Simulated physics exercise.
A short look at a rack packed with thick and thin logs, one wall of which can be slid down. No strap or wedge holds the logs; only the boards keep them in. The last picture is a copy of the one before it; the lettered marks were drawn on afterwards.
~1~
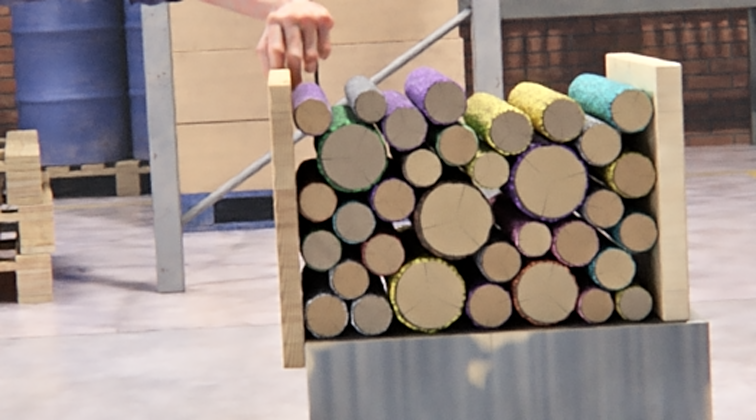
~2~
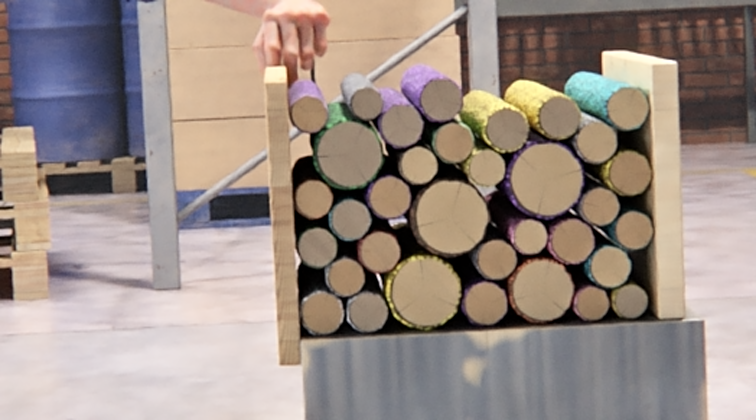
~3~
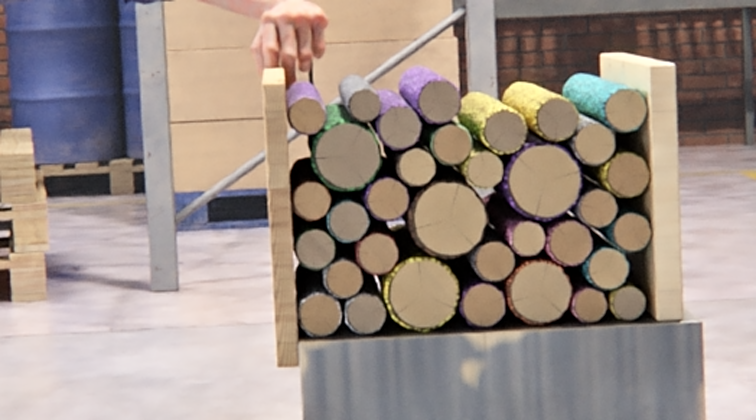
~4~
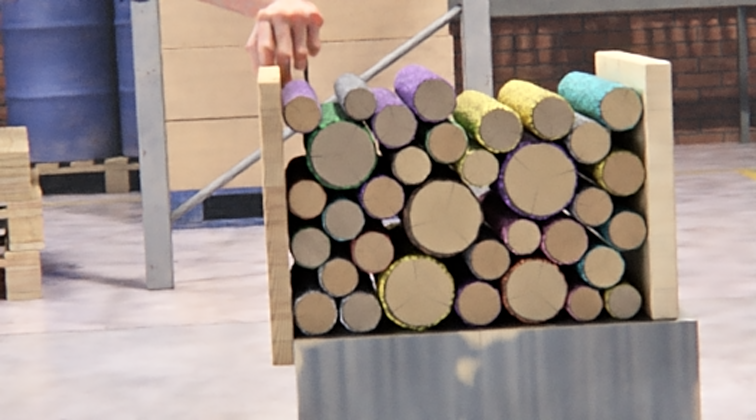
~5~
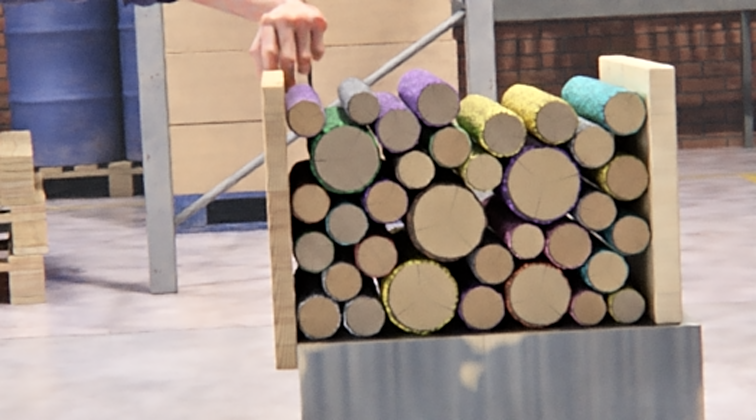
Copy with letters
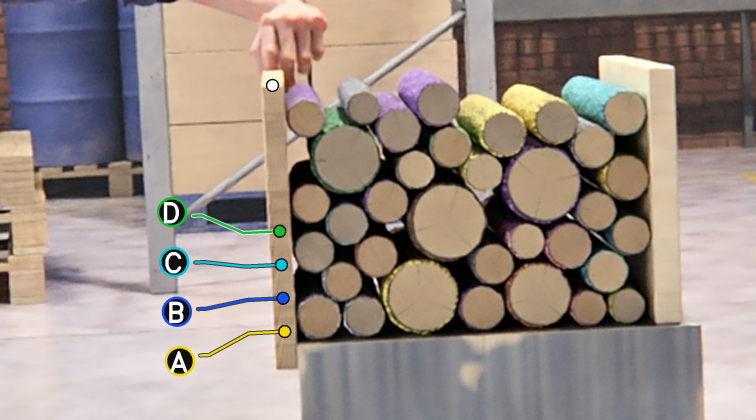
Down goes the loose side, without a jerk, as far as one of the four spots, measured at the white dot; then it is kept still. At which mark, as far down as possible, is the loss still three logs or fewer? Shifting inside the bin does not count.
Stop at D.
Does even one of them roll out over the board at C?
At C: Yes.
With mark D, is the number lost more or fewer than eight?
It loses fewer than eight.
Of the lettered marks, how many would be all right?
One of them.
On the copy, A at (285, 331); B at (283, 298); C at (281, 264); D at (280, 231); the white dot at (272, 86).
On D. First, top of the board (288, 154).
Then, top of the board (291, 230).
Finally, top of the board (291, 230), one out over the board.
By contrast, A more than three out over the board; B more than three out over the board; C more than three out over the board.
